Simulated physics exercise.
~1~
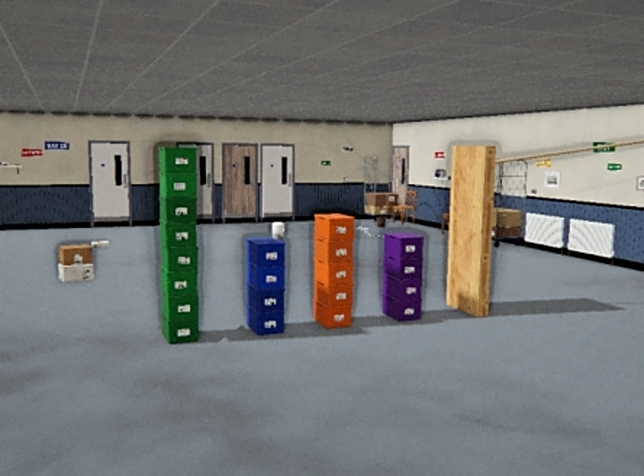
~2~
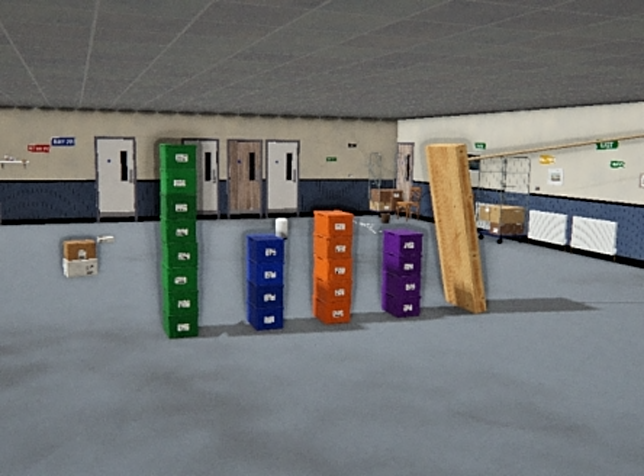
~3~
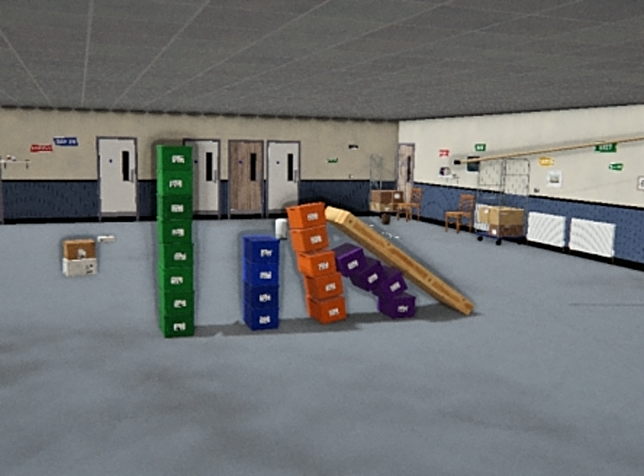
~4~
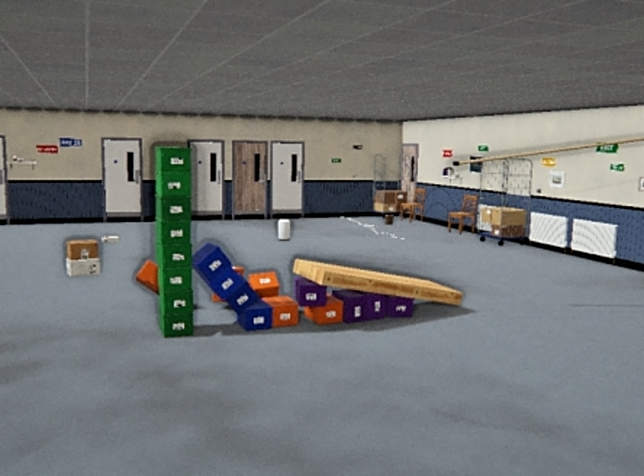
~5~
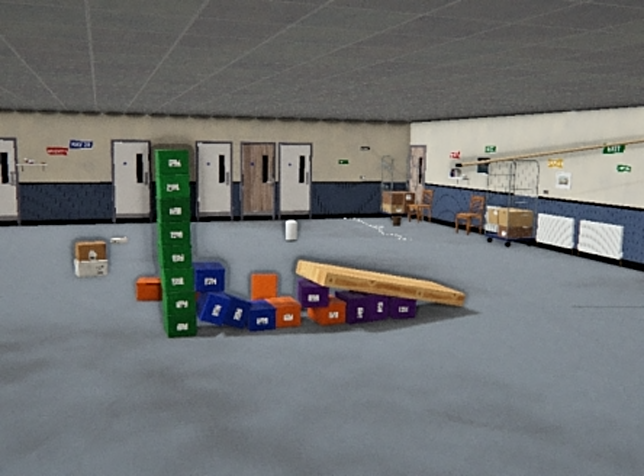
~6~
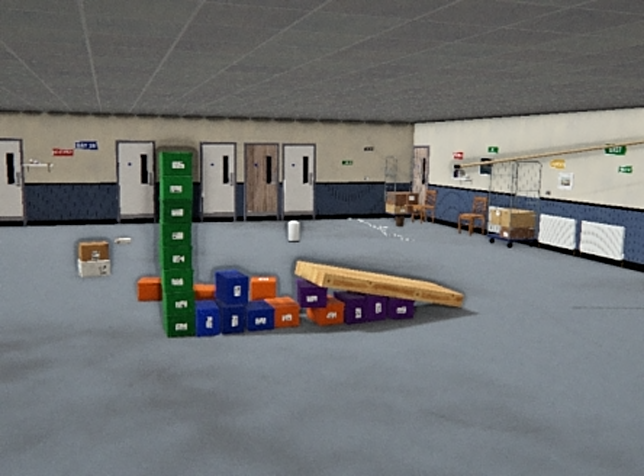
A tall green column of boxes stands at the left of a row in a wide, grey-floored hall, seen from the front by a slowly drifting camera. To its right are shorter blue, orange and purple stacks, then an upright wooden board. The board tips left and knocks into the purple and orange stacks, which lean and collapse. The orange boxes spill against the blue stack, which topples left toward the green column. At the end the board rests aslant, nearly flat, on the purple boxes, most blue ones are down, and the green column still stands.
